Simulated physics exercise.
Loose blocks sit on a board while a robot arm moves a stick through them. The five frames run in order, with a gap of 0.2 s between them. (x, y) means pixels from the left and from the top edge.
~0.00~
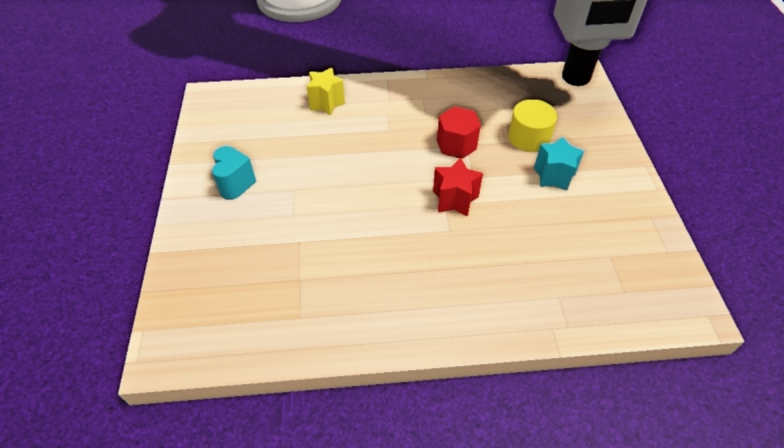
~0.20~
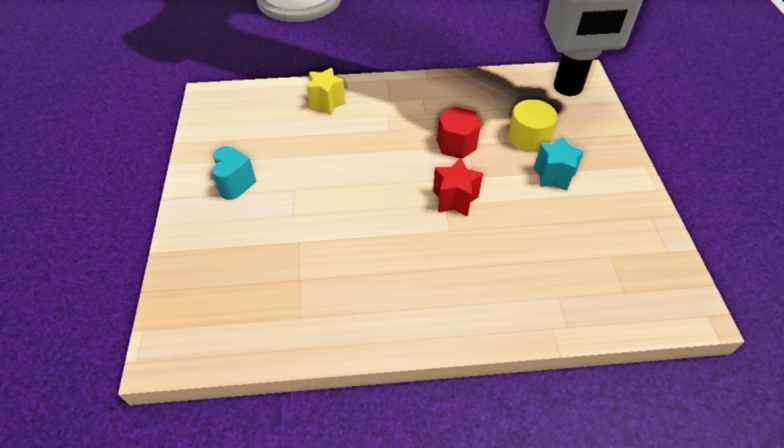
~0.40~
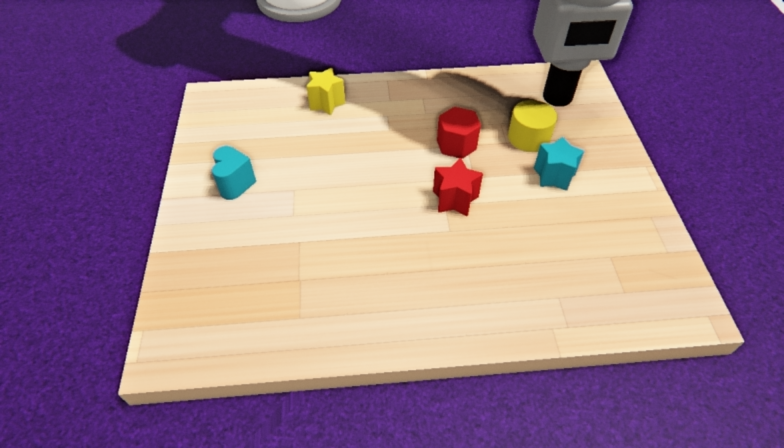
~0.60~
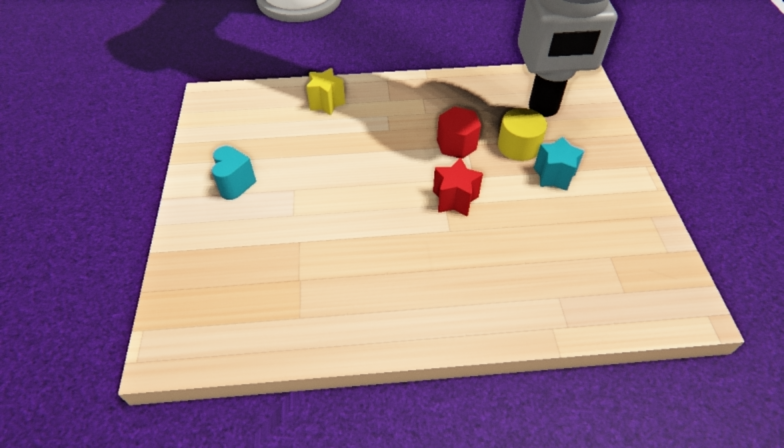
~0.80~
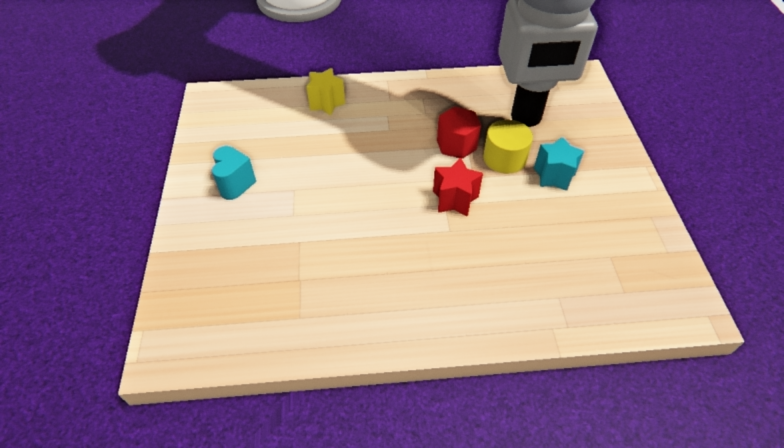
A robot arm's black stick nudges the yellow round block slightly toward the red star.
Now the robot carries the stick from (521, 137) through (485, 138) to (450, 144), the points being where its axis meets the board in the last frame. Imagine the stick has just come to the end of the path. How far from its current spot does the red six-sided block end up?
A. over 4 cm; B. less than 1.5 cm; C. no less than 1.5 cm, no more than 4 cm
My pick is A.
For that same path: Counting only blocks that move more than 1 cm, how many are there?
By the end, two blocks will have moved.
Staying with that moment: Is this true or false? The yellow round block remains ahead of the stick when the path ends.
False
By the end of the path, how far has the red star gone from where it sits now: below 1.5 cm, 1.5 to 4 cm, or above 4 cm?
It ends within 1.5 cm of its spot.
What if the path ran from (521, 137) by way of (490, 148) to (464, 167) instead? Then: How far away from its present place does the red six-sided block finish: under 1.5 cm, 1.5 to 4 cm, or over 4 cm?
Overall it shifts between 1.5 and 4 cm.
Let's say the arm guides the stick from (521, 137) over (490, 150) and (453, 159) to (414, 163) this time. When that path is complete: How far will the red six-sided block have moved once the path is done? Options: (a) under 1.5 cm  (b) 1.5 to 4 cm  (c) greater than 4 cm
My answer is option c.
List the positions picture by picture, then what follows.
In the first frame, tip of the stick at (576, 79), middles of tops, red star at (458, 175), red six-sided block at (460, 120), yellow round block at (535, 113), turquoise star at (563, 151).
In the second frame, stick at (568, 88), nothing pushed.
In the third frame, stick at (557, 98), nothing pushed.
In the fourth frame, stick at (543, 108), yellow round block at (525, 122).
In the fifth frame, stick at (526, 118), red star at (458, 175), red six-sided block at (460, 120), yellow round block at (510, 134), turquoise star at (563, 151).
On the path given first. Halfway along, stick at (488, 119); red six-sided block at (456, 121); yellow round block at (500, 139).
At the end, stick at (452, 126); red star unmoved; red six-sided block at (420, 129), turned 10° anticlockwise; yellow round block at (500, 139); turquoise star unmoved.
